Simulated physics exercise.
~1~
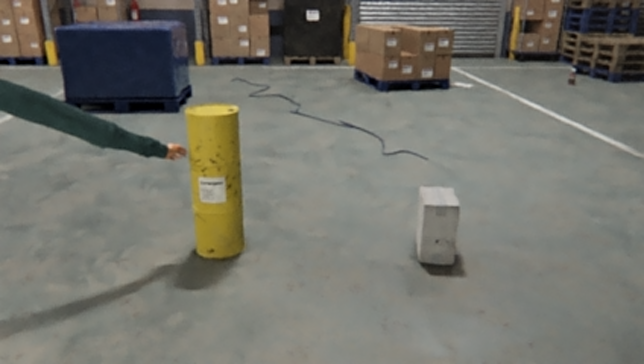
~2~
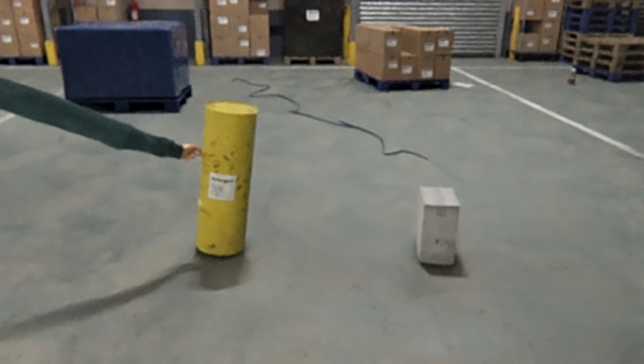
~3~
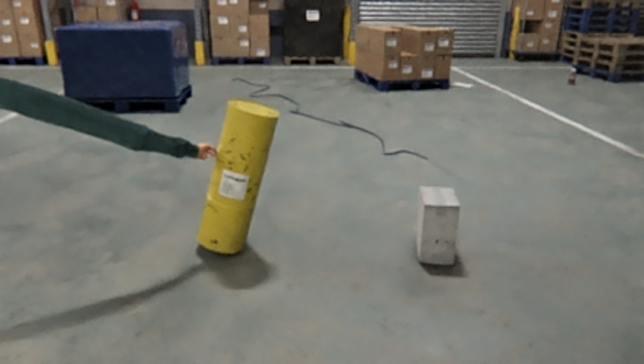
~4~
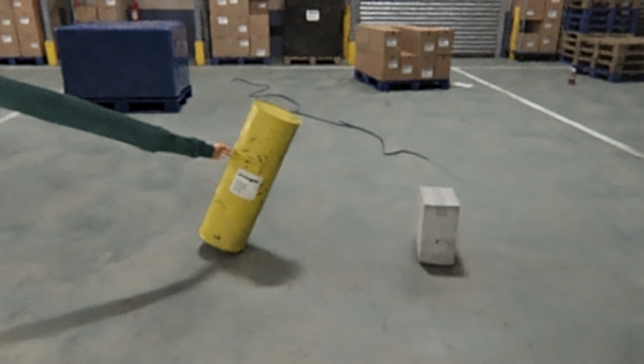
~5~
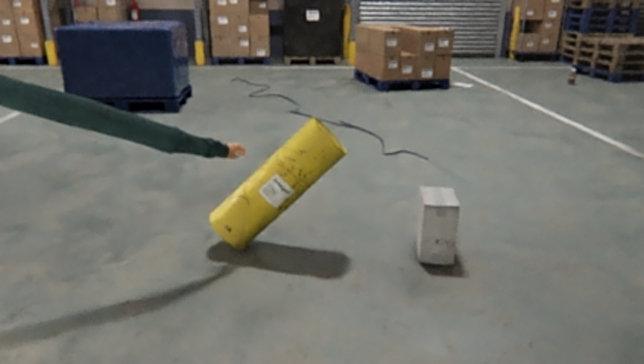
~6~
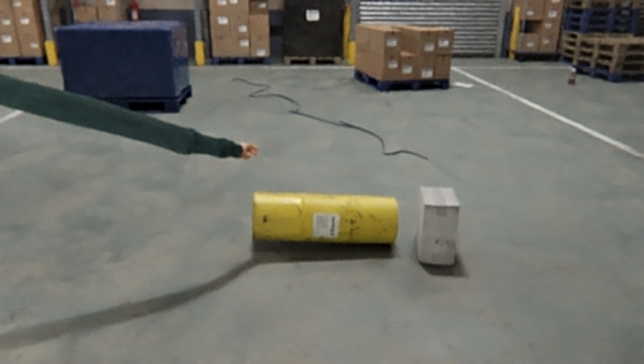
Yellow drum tilting right under an outstretched hand's push, then toppling onto its side just short of a standing white box.
